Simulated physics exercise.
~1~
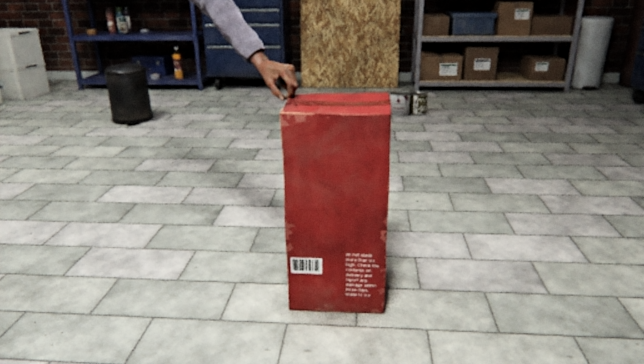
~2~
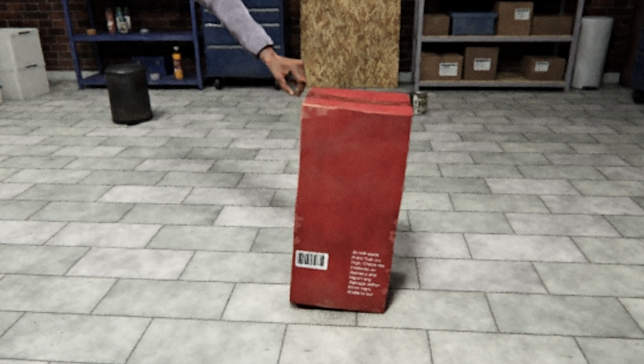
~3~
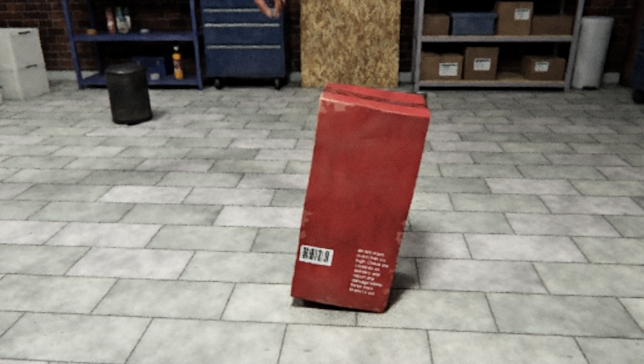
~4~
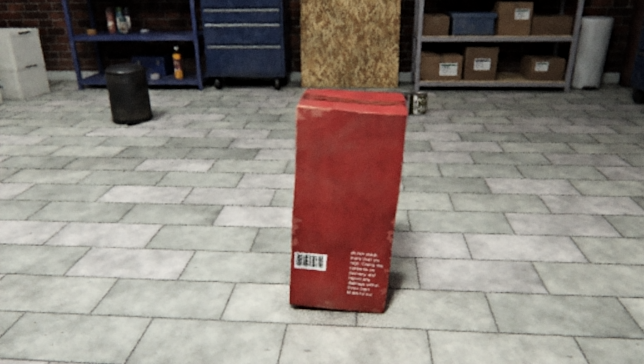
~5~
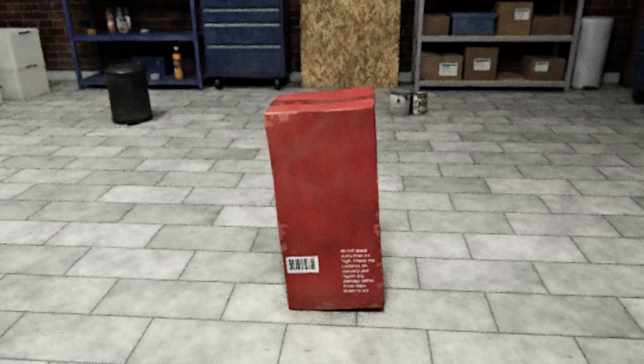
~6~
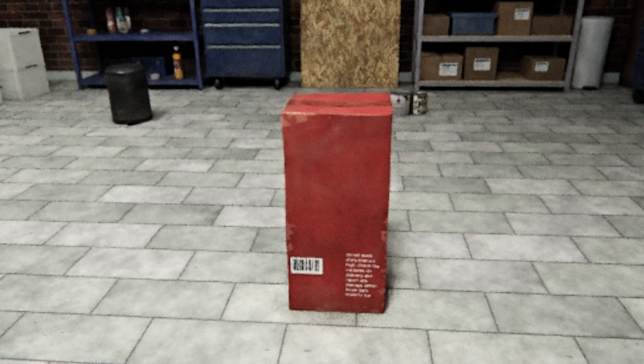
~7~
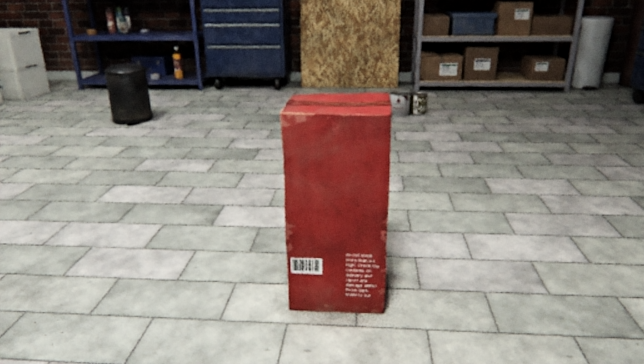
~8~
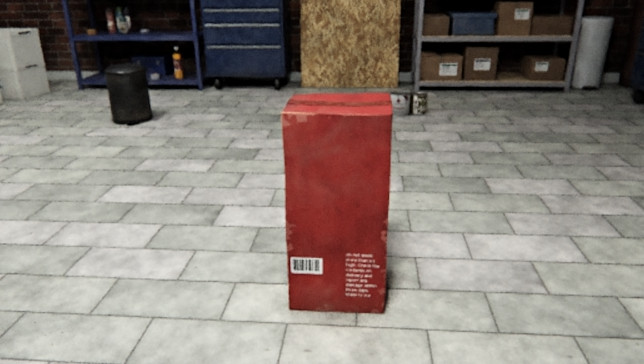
The video shows a hand pushing the top of a tall red box on a tiled floor, tipping it to the right before withdrawing. The box rocks back past upright to the left, then settles upright on its base and stays still.
